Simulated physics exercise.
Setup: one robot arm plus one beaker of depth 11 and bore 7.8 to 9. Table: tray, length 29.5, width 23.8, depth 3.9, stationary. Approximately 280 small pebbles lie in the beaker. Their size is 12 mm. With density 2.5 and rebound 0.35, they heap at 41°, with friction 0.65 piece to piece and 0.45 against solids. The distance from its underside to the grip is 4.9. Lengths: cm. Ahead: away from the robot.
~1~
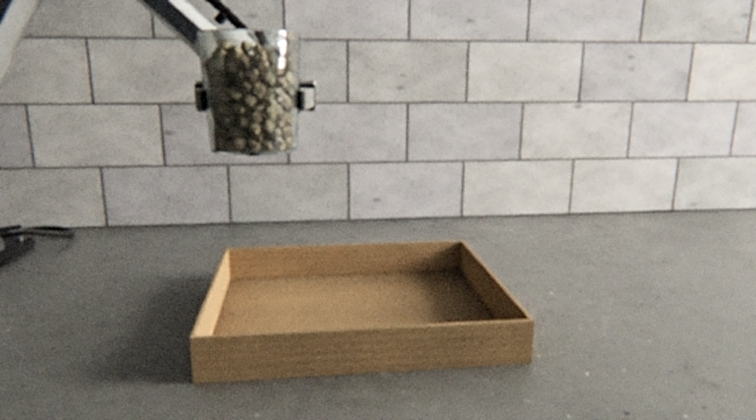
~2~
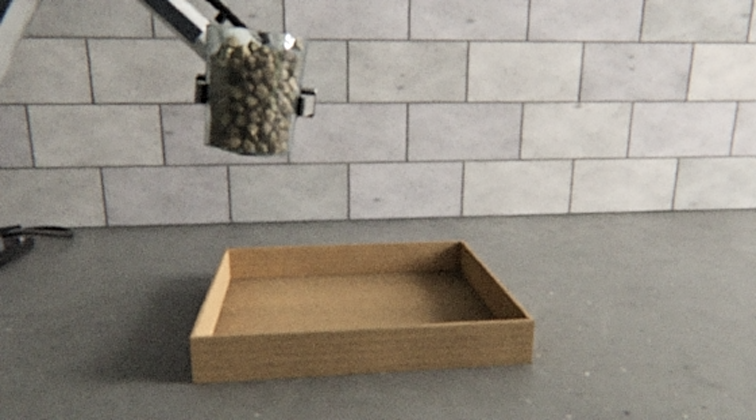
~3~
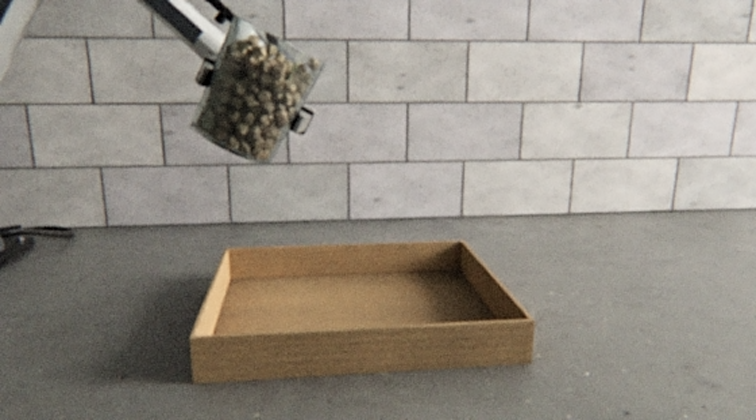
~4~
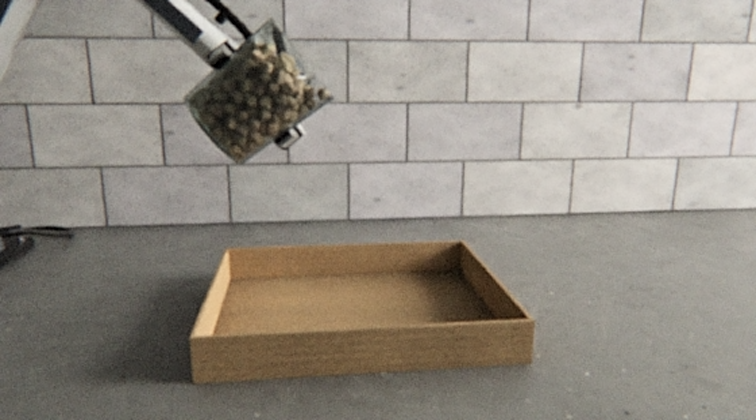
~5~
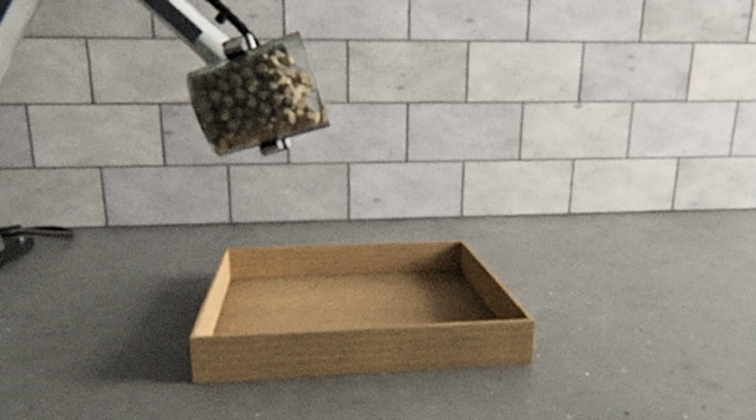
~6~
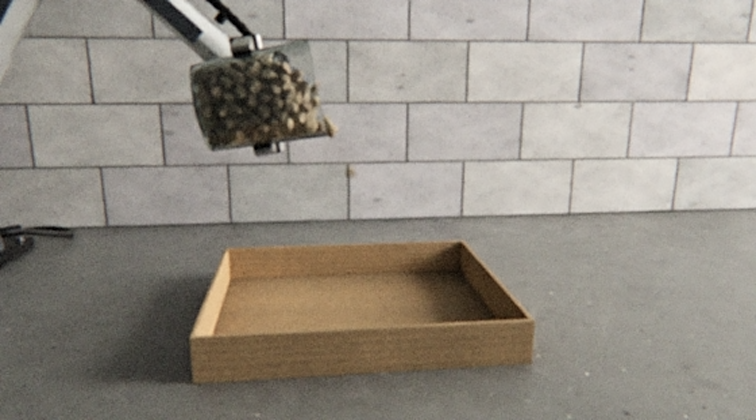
A robot arm steadily tilts a clear beaker of small pebbles rightward above a wooden tray.
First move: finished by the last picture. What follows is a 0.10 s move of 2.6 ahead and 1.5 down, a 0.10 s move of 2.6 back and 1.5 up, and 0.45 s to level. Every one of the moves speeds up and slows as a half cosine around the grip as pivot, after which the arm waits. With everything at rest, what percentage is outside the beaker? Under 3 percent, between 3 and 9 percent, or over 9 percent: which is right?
The right one is over 9 percent.
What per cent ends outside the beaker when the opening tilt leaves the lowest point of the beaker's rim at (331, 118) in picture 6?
Somewhere around 5 %.
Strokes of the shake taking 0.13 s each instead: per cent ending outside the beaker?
About 10 per cent, then.
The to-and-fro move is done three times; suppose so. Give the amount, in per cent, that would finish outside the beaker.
Approx. 25 per cent.
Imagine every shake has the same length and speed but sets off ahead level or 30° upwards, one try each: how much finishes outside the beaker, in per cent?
You'd get about 25 per cent with the first setting and about 35 per cent with the second.
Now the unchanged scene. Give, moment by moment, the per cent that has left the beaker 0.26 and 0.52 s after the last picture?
Around 10 % and around 10 %.
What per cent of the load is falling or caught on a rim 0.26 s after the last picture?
Roughly 6 percent.
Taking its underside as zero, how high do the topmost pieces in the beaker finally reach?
Around 10.5 cm up.
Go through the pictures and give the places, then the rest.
In the first frame, beaker middle at (252, 94), level; upper third of the load around (250, 68), from x 210 to 290, top at y 40; 284 in the beaker.
In the second frame, beaker middle at (253, 94), tilted 8° forward; upper third of the load around (253, 69), from x 215 to 295, top at y 45.
In the third frame, beaker middle at (255, 94), tilted 28° forward; upper third of the load around (256, 71), from x 205 to 315, top at y 45.
In the fourth frame, beaker middle at (257, 96), tilted 52° forward; upper third of the load around (260, 75), from x 200 to 320, top at y 50.
In the fifth frame, beaker middle at (258, 98), tilted 72° forward; upper third of the load around (259, 79), from x 200 to 320, top at y 55.
In the sixth frame, beaker middle at (259, 99), tilted 80° forward; upper third of the load around (254, 80), from x 200 to 350, top at y 60; 283 in the beaker, 1 in flight or on a rim.
Then, 0.26 s later, tilted 77° forward, highest piece 26 above the table; 258 in the beaker, 9 in the tray, 17 in flight or on a rim.
Then, 0.52 s later, tilted 15° forward, highest piece 28 above the table; 249 in the beaker, 33 in the tray, 2 in flight or on a rim.
Then, 0.85 s later, level, highest piece 29 above the table; 249 in the beaker, 35 in the tray.
Then, 1.90 s later, level, highest piece 29 above the table; 249 in the beaker, 35 in the tray.
At rest, 249 in the beaker, 35 in the tray. That is 12 % outside the beaker.
